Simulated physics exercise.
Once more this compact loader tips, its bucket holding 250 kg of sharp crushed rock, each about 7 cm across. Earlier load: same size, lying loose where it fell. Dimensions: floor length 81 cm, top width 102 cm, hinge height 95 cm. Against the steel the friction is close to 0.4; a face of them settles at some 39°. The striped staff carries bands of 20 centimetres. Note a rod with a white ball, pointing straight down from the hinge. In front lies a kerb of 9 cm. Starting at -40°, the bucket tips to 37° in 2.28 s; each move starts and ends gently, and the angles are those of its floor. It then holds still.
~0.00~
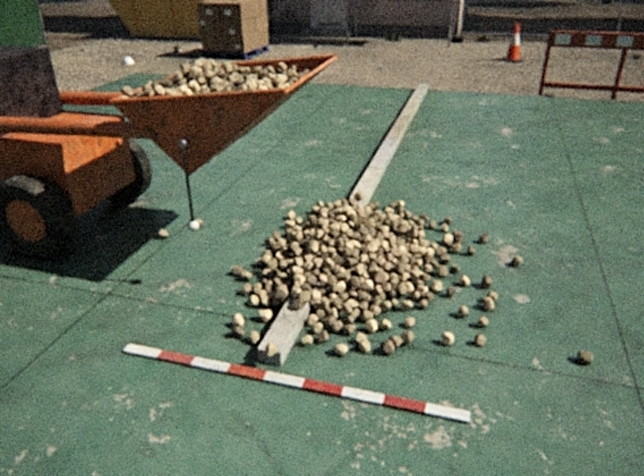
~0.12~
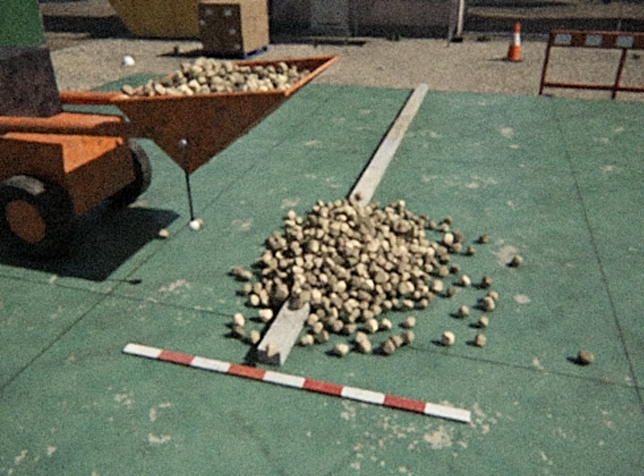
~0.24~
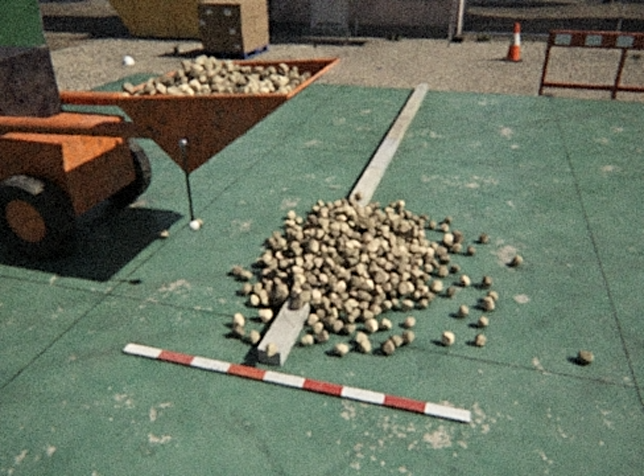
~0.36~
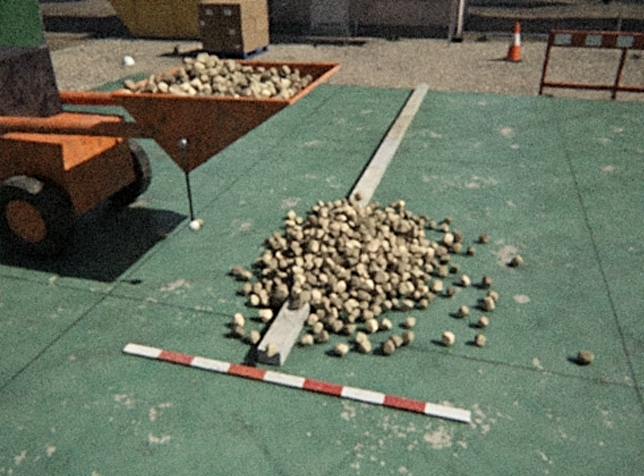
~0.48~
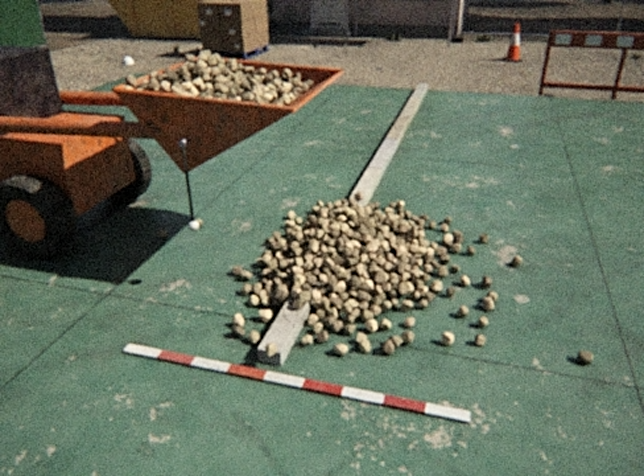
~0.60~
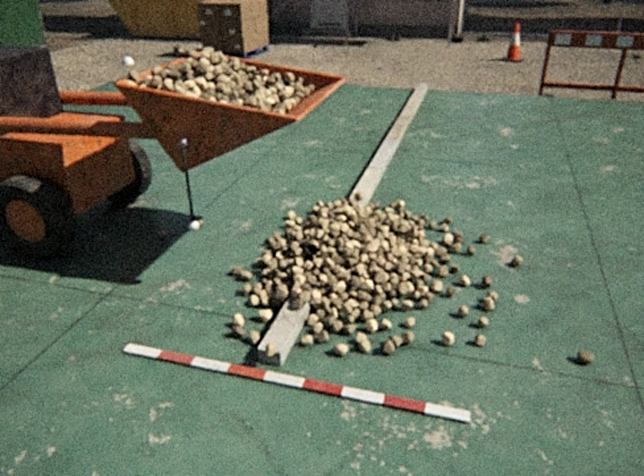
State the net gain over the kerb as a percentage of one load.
43 %.
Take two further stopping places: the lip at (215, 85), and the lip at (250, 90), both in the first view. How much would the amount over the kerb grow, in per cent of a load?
0 %, then 10 %.
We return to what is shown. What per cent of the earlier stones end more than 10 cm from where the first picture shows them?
About 0 %.
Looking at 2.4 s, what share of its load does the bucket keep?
About 30 percent is still in there.
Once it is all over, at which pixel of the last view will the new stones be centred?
Near (329, 235).
After 1.7 s the floor is at 25°; in per cent of one load, 100 in the bucket, 38 on this side of the kerb, 62 over the kerb; the foremost stones are at (501, 296).
After 2.4 s the floor is at 37°; in per cent of one load, 32 in the bucket, 82 on this side of the kerb, 86 over the kerb; the foremost stones are at (501, 296).
After 2.7 s the floor is at 37°; in per cent of one load, 7 in the bucket, 91 on this side of the kerb, 102 over the kerb; the foremost stones are at (501, 296).
After 5.2 s the floor is at 37°; in per cent of one load, 0 in the bucket, 94 on this side of the kerb, 106 over the kerb; the foremost stones are at (502, 297). Net gain over the kerb, 43.
